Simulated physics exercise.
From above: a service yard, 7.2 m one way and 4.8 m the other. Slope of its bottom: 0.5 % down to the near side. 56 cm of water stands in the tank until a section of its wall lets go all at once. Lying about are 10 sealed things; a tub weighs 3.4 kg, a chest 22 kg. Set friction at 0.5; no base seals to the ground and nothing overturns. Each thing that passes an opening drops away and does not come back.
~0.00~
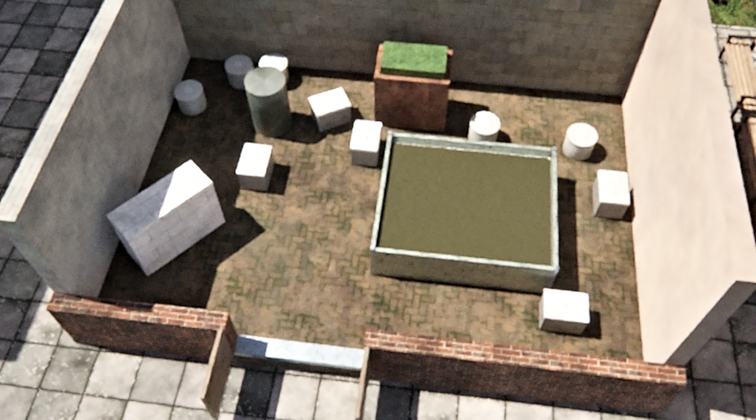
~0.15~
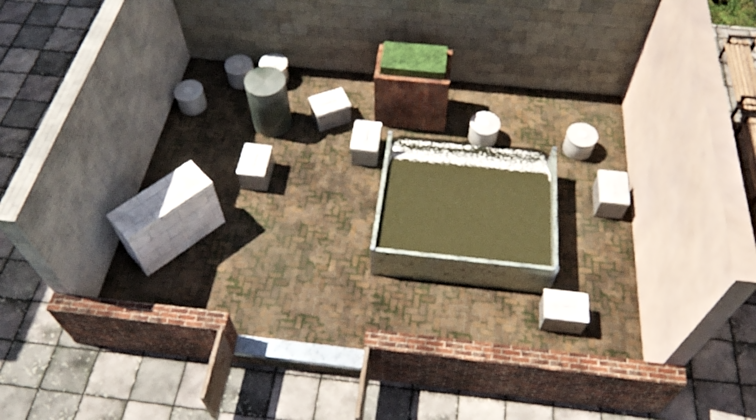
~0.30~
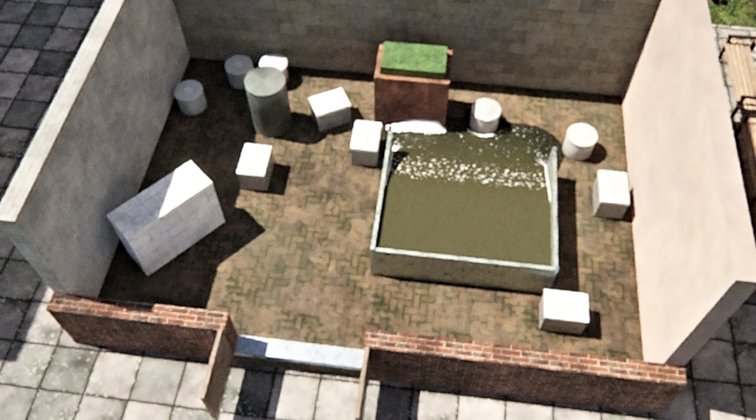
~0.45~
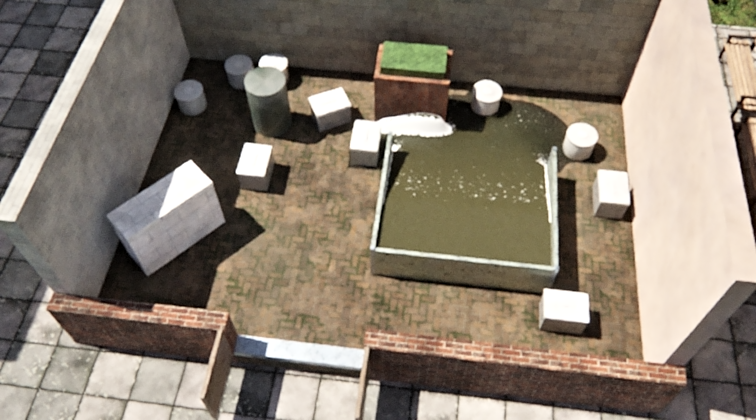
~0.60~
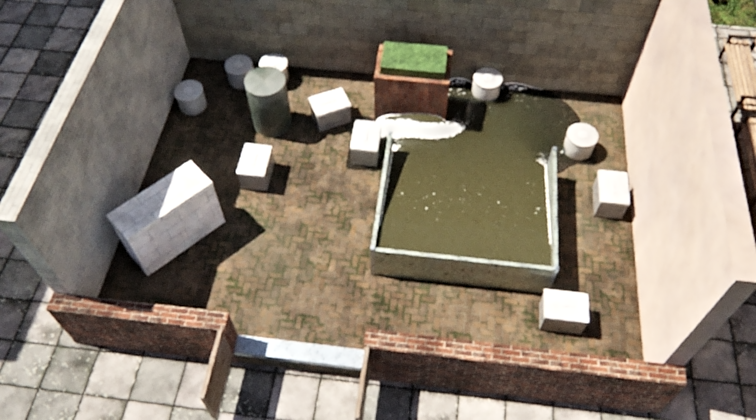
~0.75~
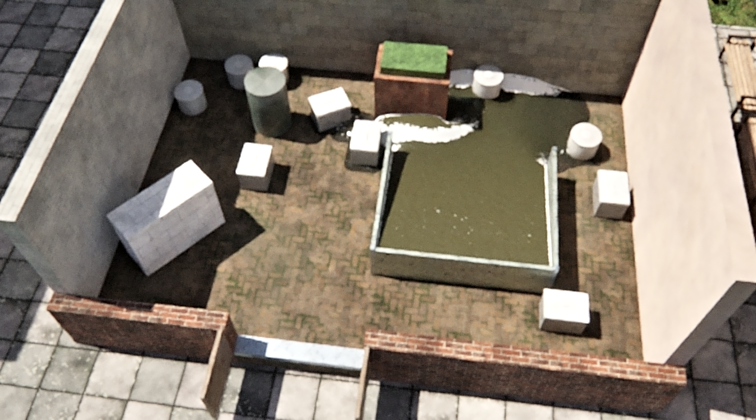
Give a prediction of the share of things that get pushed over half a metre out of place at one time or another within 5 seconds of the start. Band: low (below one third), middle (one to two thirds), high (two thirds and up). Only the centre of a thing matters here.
High.
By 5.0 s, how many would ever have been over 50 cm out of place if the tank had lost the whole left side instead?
Then it comes to 5.
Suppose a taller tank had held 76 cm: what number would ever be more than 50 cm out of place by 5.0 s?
With that change, 10 of them.
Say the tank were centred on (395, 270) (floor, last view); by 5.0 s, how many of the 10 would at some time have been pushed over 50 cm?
Result: 8.
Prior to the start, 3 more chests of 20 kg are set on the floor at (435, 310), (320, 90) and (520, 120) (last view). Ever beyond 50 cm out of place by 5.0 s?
Each in turn ends up within the limit, beyond the limit, beyond the limit.
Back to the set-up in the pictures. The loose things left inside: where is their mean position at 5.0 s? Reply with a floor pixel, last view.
That lands at roughly (351, 201).
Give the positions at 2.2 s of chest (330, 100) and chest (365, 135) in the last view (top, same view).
Roughly (290, 74), then roughly (334, 162).
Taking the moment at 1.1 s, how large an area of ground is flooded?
Near 10.5 m2 in all.
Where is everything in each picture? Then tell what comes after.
In the first picture, a tub at (485, 123), on the bottom; a tub at (582, 135), on the bottom; 4.4 m2 under water; 0 of 10 have shifted.
In the second picture, a tub at (485, 123), on the bottom; a tub at (582, 135) rests on the ground; water covers 5.6 m2; 0 of 10 have shifted.
In the third picture, a tub at (486, 109) rests on the ground, 25 cm from its start; a tub at (582, 135), on the bottom; water covers 6.6 m2; 1 of 10 have shifted.
In the fourth picture, a tub at (487, 91), on the bottom, 63 cm from its start; a tub at (582, 135) rests on the ground; water covers 7.6 m2; 1 of 10 have shifted.
In the fifth picture, a tub at (488, 78) rests on the ground, 93 cm from its start; a tub at (583, 135) rests on the ground; water covers 8.6 m2; 1 of 10 have shifted.
In the sixth picture, a tub at (489, 75), afloat, 93 cm from its start; a tub at (586, 135) rests on the ground, 6 cm from its start; 9.0 m2 under water; 2 of 10 have shifted.
After 1.1 s 1 of 10 are over 50 cm from their spots; 1 afloat.
After 2.2 s 3 of 10 are over 50 cm from their spots; 1 afloat.
After 3.5 s 7 of 10 are over 50 cm from their spots; 5 afloat.
After 5.0 s 9 of 10 are over 50 cm from their spots, and 9 have been at some point; 6 afloat.
